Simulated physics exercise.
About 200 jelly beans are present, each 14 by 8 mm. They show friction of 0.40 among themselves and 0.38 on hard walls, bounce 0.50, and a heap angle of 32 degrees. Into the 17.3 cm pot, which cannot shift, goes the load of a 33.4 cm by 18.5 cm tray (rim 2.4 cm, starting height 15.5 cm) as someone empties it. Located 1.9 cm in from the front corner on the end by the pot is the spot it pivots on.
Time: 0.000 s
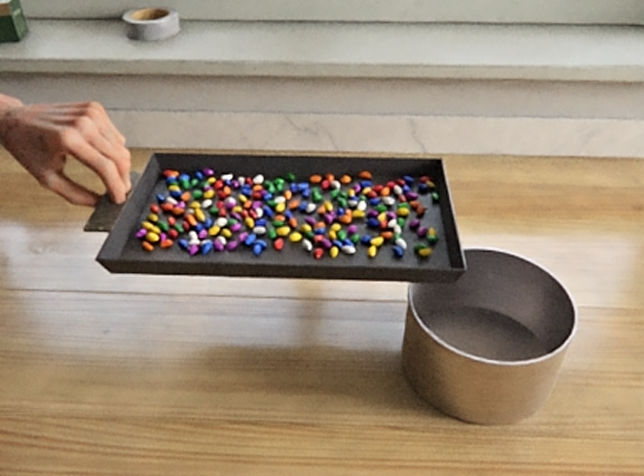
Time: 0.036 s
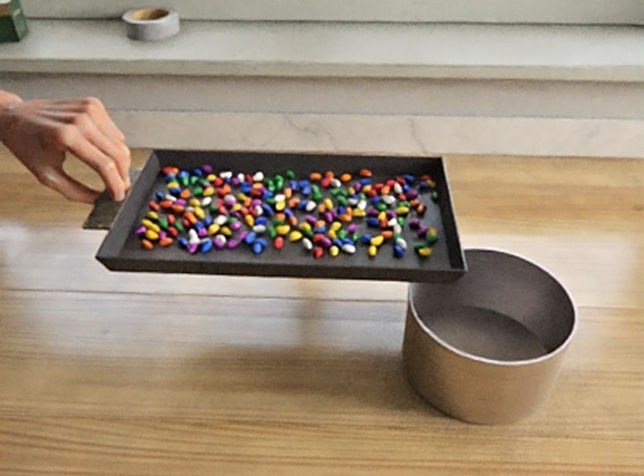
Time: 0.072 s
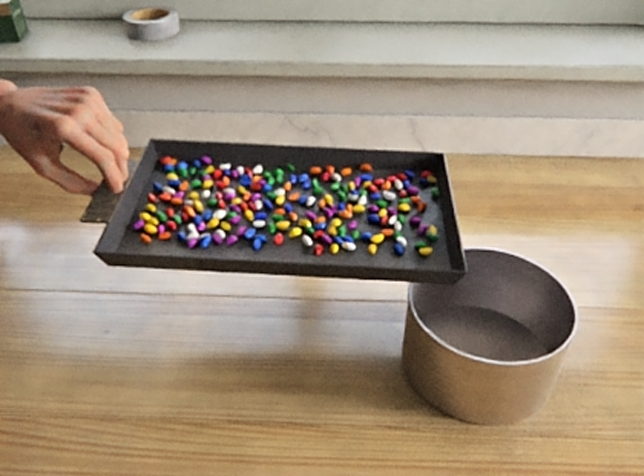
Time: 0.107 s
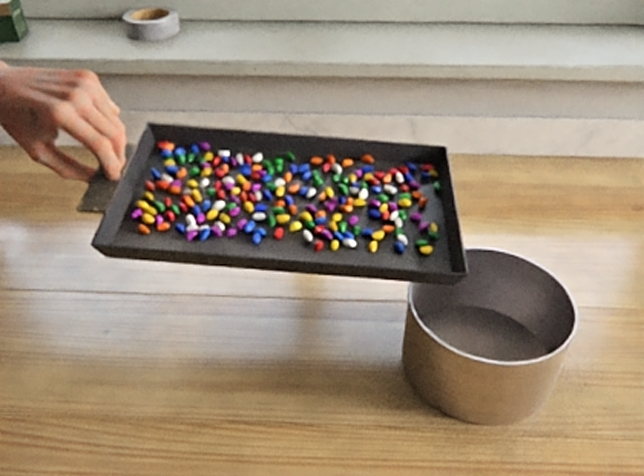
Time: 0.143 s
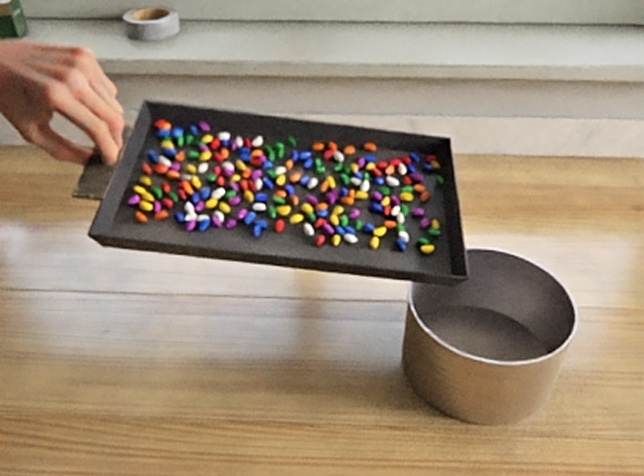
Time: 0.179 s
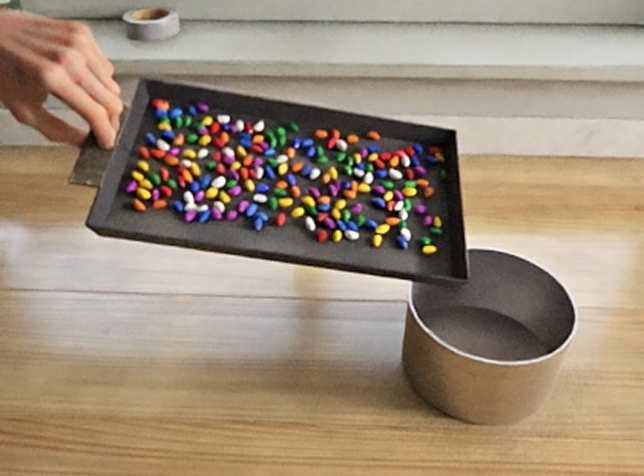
On a wooden surface beside a pale ledge, a hand holds a dark rectangular tray of multicoloured jelly beans by its left end, then raises that end, tilting the tray down toward a round metal pot at right.
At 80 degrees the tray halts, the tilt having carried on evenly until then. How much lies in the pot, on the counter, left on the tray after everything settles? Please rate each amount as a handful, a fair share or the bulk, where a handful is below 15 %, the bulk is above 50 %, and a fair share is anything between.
Pot: A fair share; counter: The bulk; tray: A handful.
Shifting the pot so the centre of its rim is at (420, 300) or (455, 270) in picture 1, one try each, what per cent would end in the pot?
Roughly 20 and 0 percent.
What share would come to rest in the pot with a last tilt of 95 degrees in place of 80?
In that case some 30 per cent.
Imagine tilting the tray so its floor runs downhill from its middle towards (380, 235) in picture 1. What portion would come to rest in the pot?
Roughly 85 % of the pieces.
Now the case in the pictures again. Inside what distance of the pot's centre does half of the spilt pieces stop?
20 cm.
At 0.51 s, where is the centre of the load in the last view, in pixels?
(380, 248) or thereabouts.
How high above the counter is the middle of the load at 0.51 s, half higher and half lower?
Roughly 22 centimetres.
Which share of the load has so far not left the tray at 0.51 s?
Roughly 100 per cent.
After 0.38 s, tilt 51 degrees; the tray holds 100 %, the pot 0 %.
After 0.51 s, tilt 72 degrees; the tray holds 100 %, the pot 0 %.
After 0.77 s, tilt 80 degrees; the tray holds 10 %, the pot 20 %.
In the end, at 2.2 s, pot 25 %, counter 70 %, tray 5 %.
